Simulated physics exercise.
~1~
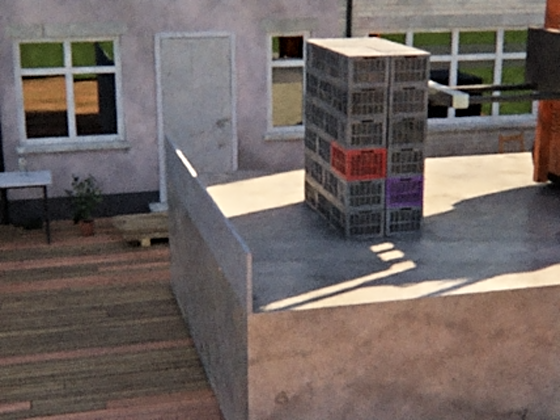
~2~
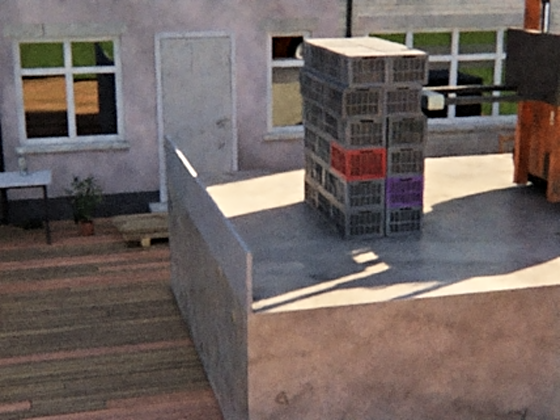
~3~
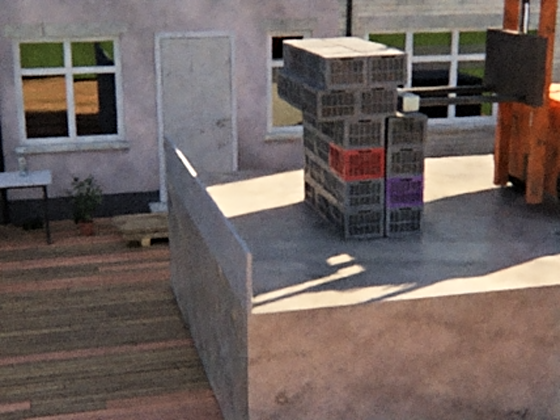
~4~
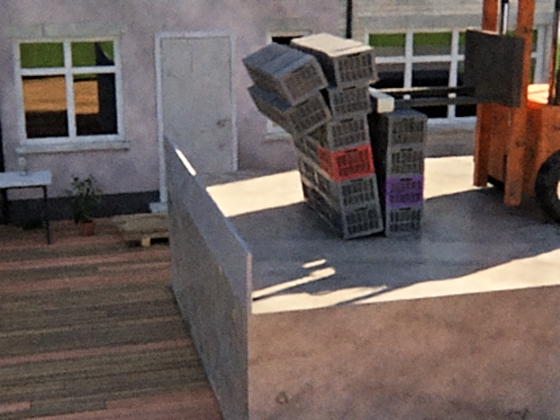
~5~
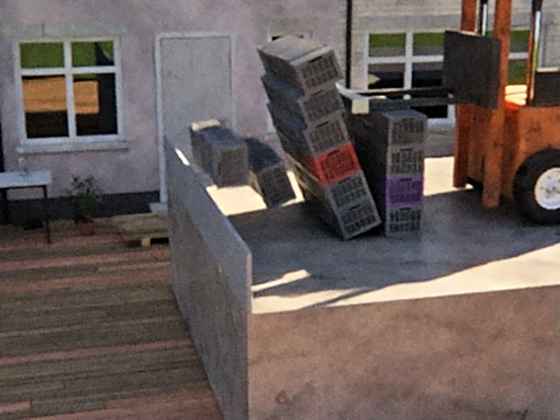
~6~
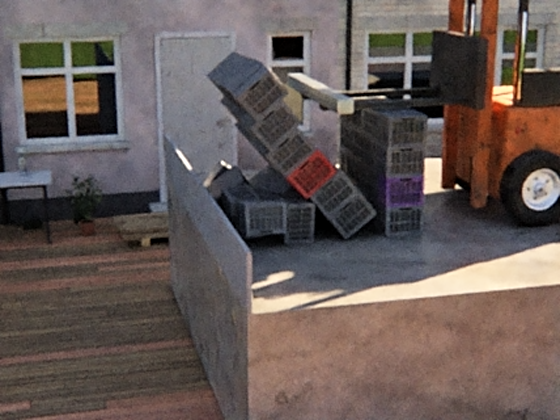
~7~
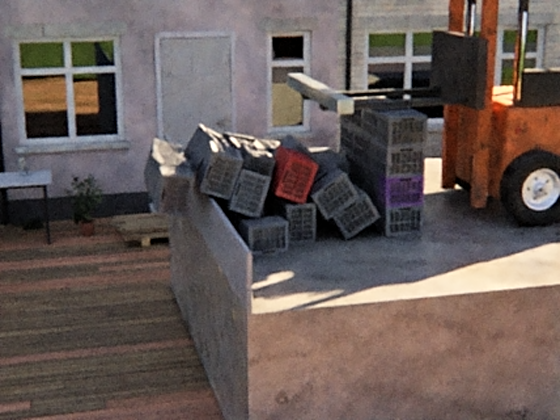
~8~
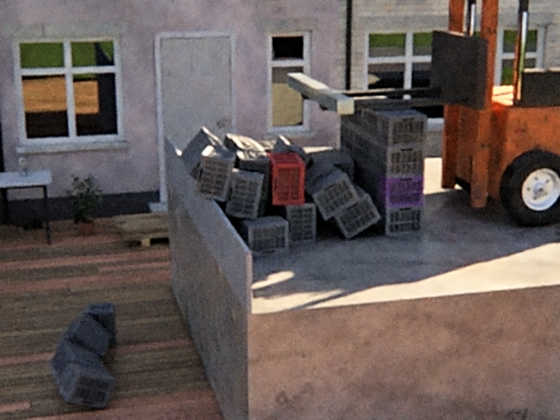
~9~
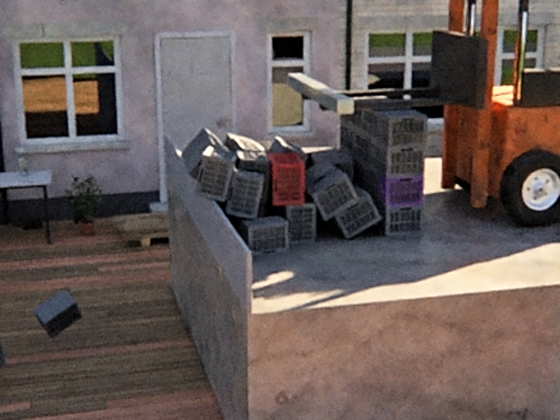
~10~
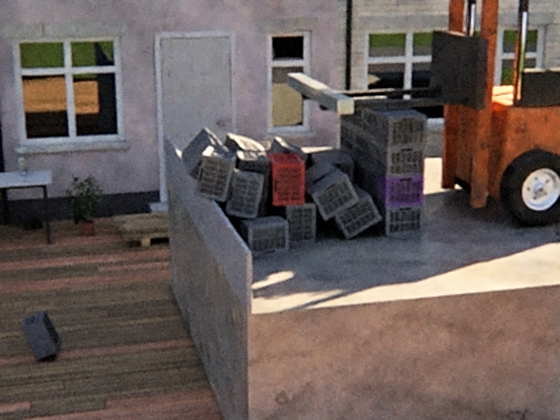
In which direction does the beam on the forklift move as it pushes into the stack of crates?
The beam moves to the left, pushing into the upper part of the stack.
